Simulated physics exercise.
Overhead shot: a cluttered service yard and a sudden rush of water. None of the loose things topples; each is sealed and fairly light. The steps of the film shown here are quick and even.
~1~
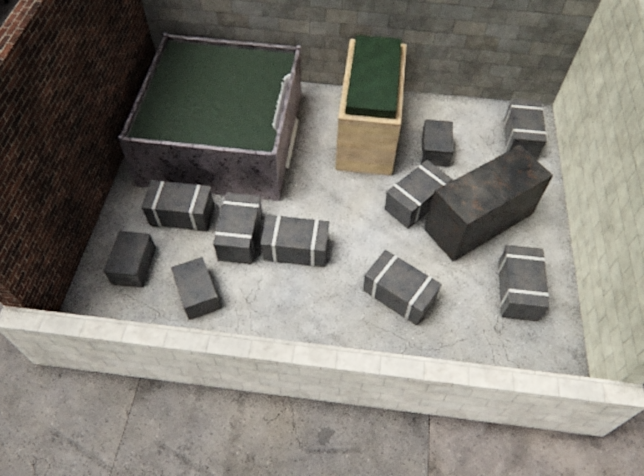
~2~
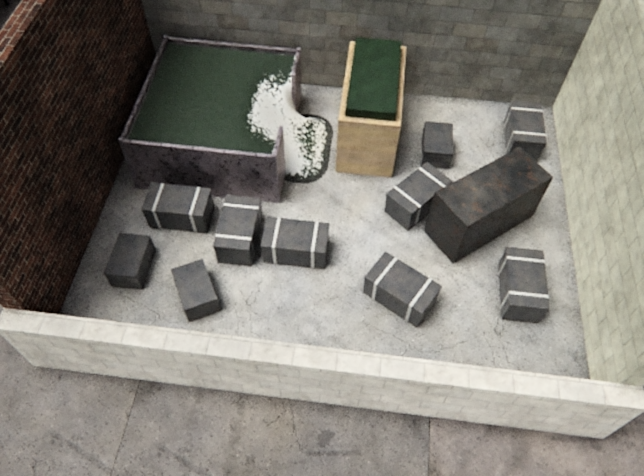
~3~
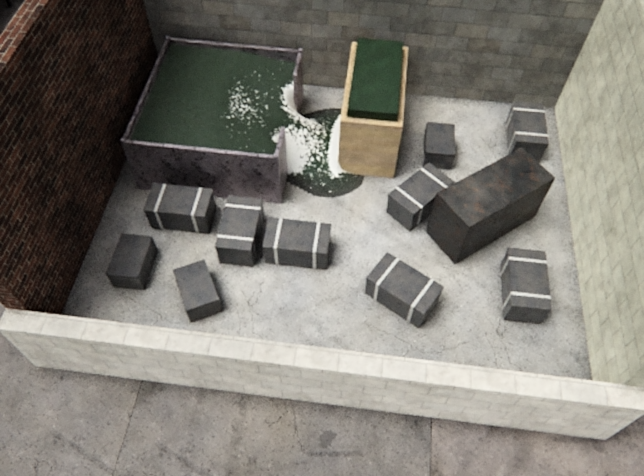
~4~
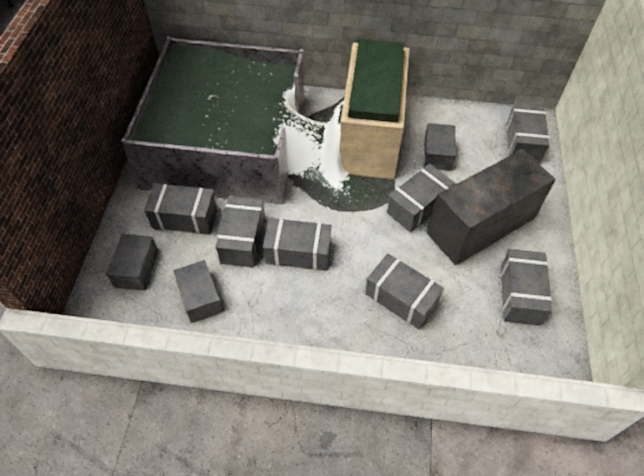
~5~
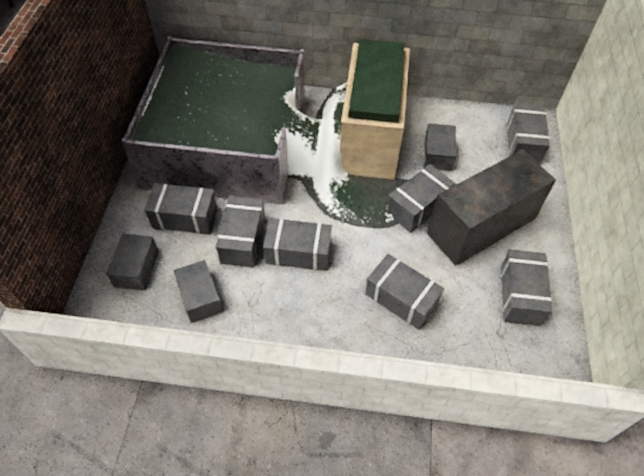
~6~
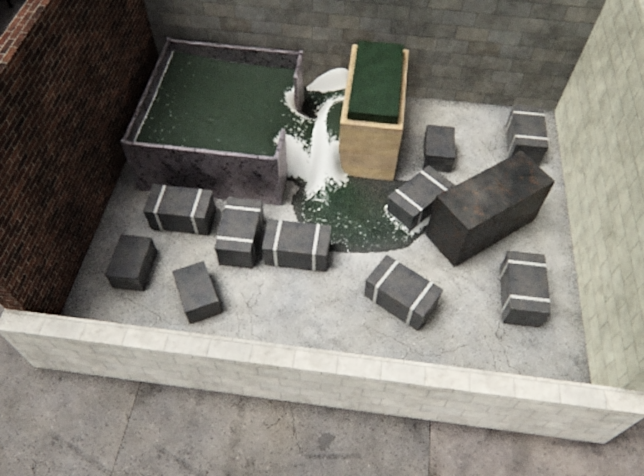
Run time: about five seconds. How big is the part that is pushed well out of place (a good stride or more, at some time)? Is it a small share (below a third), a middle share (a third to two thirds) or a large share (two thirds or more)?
A middle share, a third to two thirds.
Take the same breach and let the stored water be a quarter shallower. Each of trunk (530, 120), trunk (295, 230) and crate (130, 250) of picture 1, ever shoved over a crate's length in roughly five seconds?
The first reached the mark, the second reached the mark, the third stopped before it.
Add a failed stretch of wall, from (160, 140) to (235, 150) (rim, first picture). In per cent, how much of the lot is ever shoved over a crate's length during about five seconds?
Around 70 in a hundred.
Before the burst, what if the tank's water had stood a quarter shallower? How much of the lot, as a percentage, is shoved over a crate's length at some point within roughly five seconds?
30 % or so.
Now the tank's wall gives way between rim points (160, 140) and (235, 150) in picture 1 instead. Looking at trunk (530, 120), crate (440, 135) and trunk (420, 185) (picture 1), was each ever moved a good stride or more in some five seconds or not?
Object by object: Less than that, less than that, less than that.
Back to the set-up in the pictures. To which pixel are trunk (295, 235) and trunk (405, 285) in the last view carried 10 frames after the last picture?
Expect them at roughly (217, 324) and roughly (474, 355).
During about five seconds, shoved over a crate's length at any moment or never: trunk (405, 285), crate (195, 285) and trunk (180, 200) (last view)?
Object by object as listed: Got well clear, then got well clear, then kept nearby.
A moment on, 0 of 10 are well off their spots; 0 afloat.
Next, 2 of 10 are well off their spots; 2 afloat.
Later, 3 of 10 are well off their spots; 2 afloat.
In the end, 4 of 10 are well off their spots, and 4 have been at some point; 7 afloat.
